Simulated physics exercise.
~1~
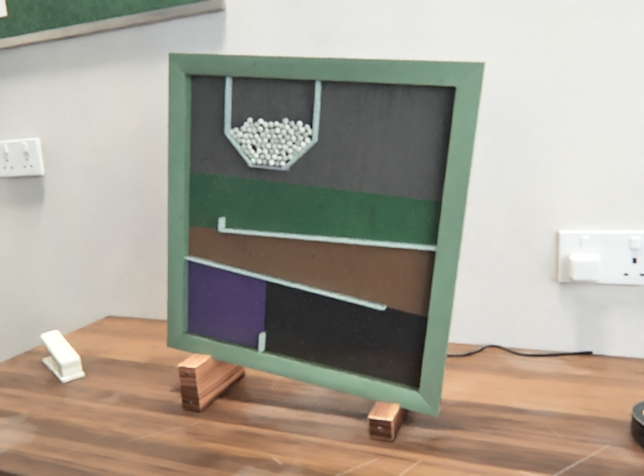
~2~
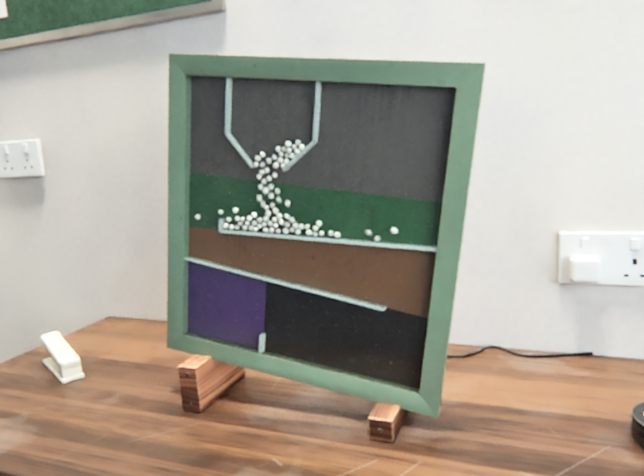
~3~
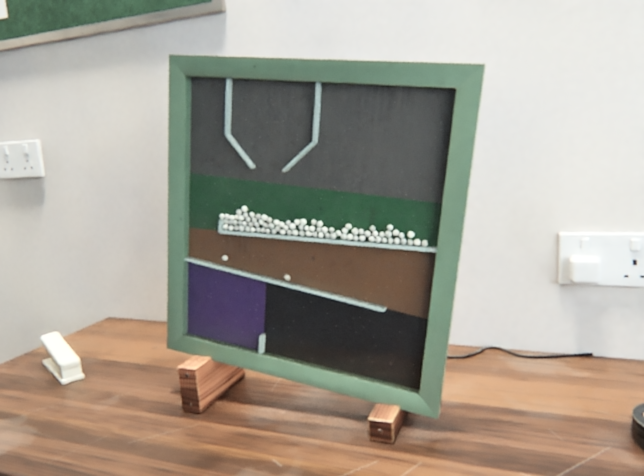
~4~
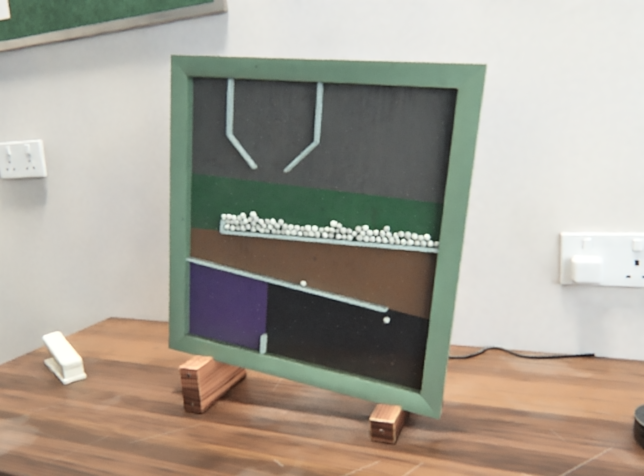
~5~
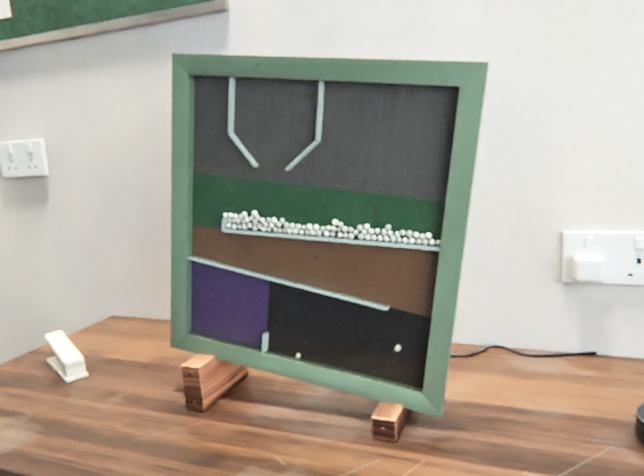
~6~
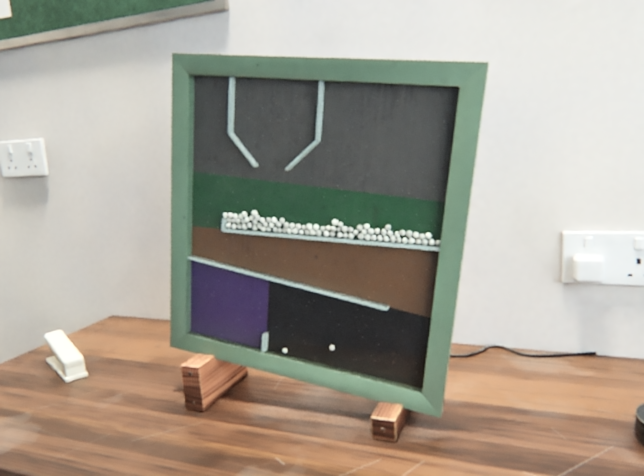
A green-framed case stood on a wooden table as white beads poured from its hopper onto the ledge below and spread rightward, while a couple dropped off, rolled down the lower ramp and ended in the black section, the rest staying in the green.
